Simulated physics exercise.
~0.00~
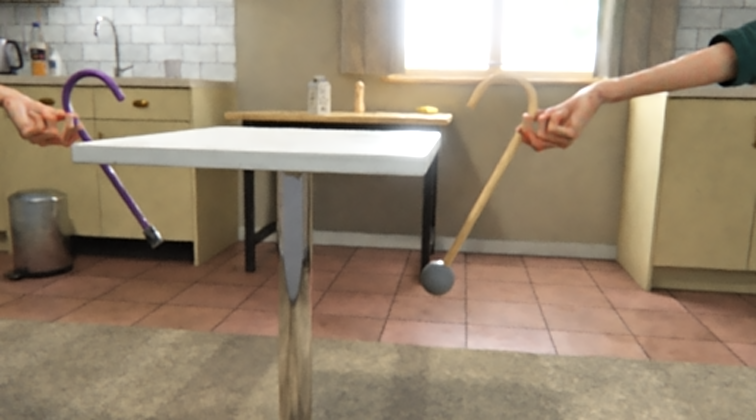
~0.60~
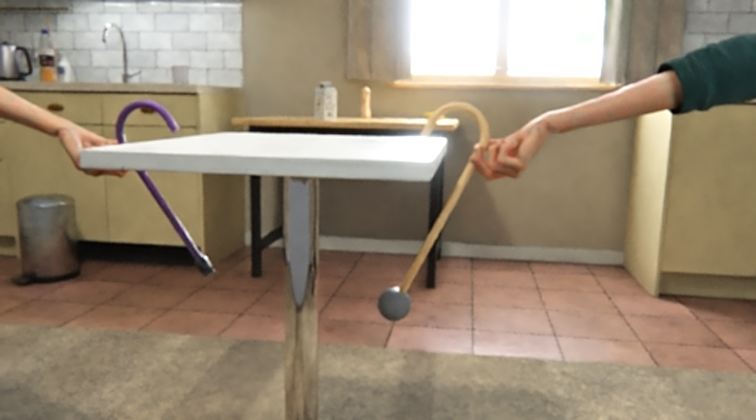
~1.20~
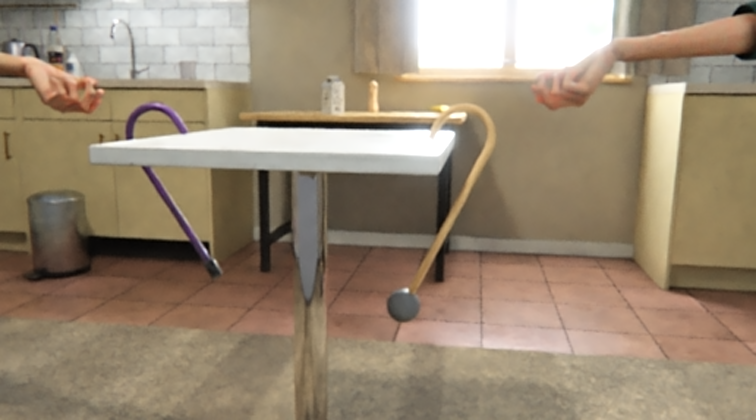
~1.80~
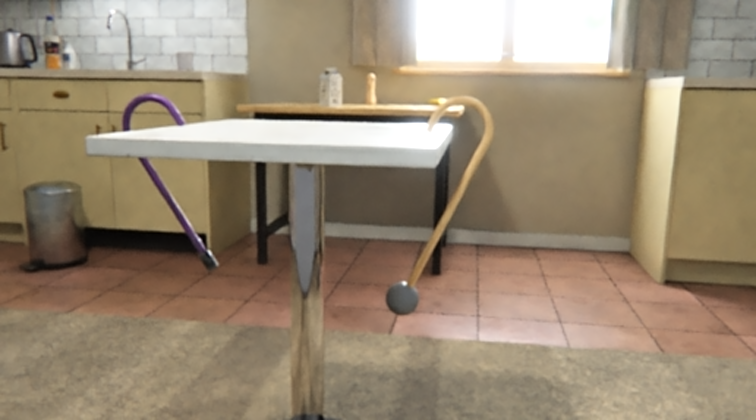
In the video, two hands bring a purple cane and a tan, curved-handled object with a round grey end to opposite edges of a white table, hook them over the edges, then let go and withdraw, leaving both hanging in place.
